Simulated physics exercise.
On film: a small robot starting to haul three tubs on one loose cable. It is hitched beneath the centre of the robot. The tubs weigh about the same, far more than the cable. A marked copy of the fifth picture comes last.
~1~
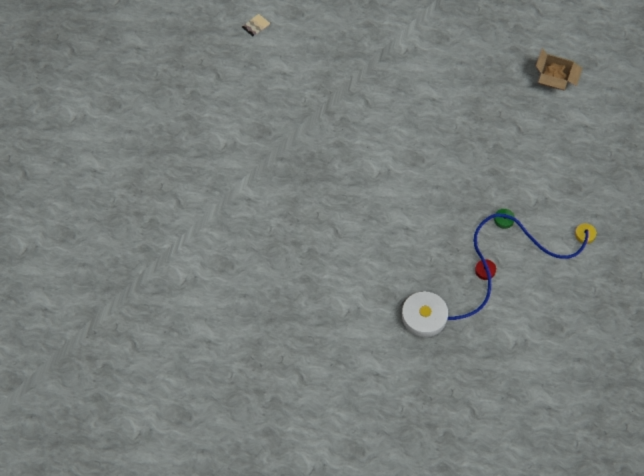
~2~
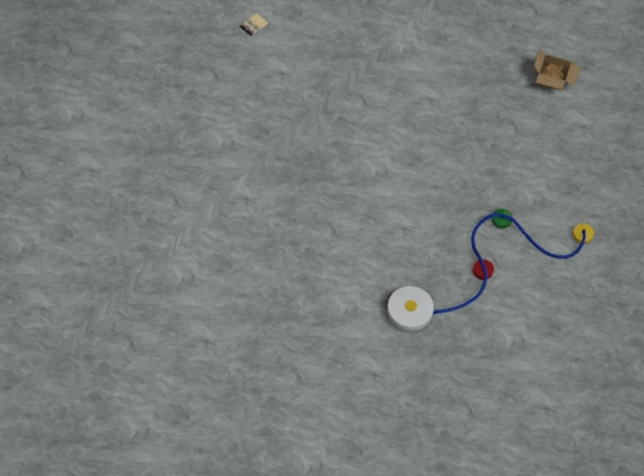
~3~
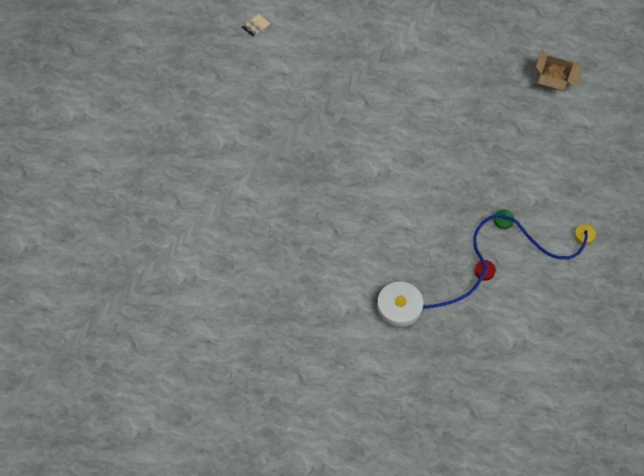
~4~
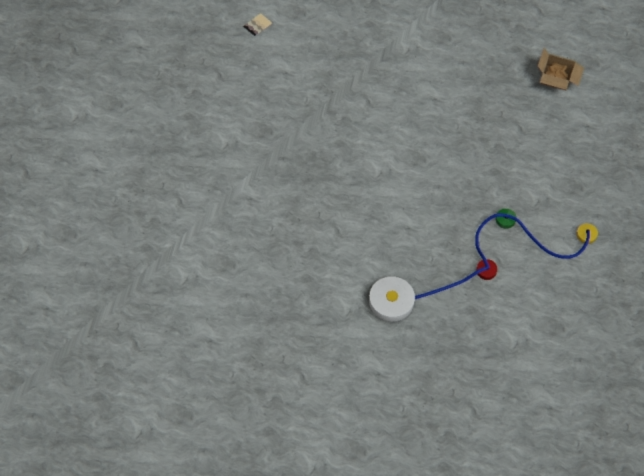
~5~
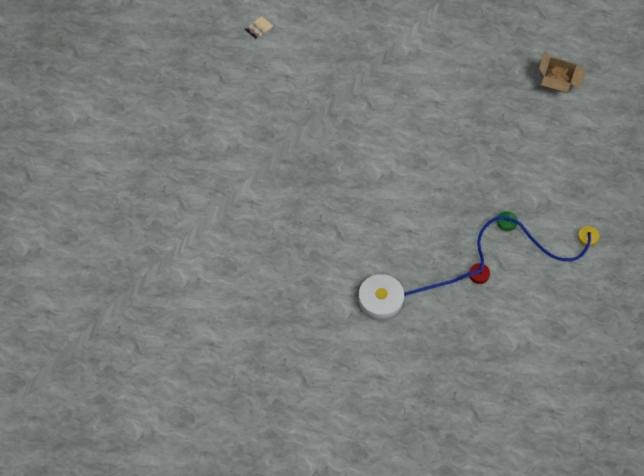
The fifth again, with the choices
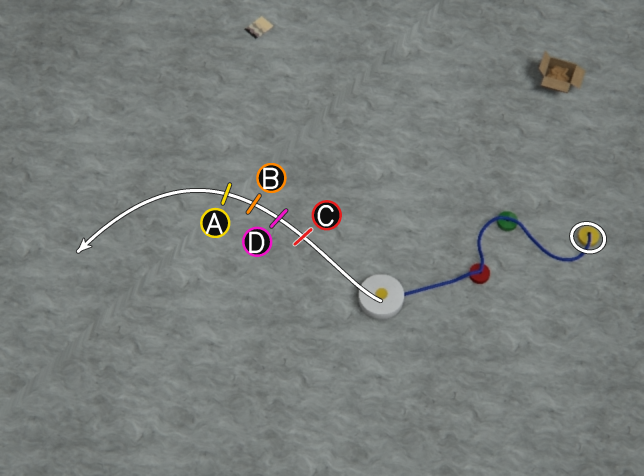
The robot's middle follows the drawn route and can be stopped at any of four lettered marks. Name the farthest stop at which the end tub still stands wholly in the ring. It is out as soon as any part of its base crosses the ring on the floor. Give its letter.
As far as tick C.
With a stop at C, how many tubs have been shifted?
By then, two.
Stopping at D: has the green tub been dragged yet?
By then, yes.
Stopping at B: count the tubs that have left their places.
Three.
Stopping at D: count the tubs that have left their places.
By then, three.
On the copy, A at (226, 194); B at (254, 204); C at (303, 237); D at (279, 218); the ring at (588, 238); the route from (381, 301) via (236, 197) to (78, 251).
On C. First, robot (352, 277); yellow tub (589, 236); green tub (507, 221); red tub (455, 272).
Then, robot (325, 252); yellow tub (589, 236); green tub (500, 229); red tub (428, 258).
Finally, robot (303, 233); yellow tub (589, 236); green tub (484, 236); red tub (405, 246); the ringed tub at the far end is still in its ring.
By contrast, A drags the last tub to (515, 235); B drags the last tub to (545, 236); D drags the last tub to (572, 236).
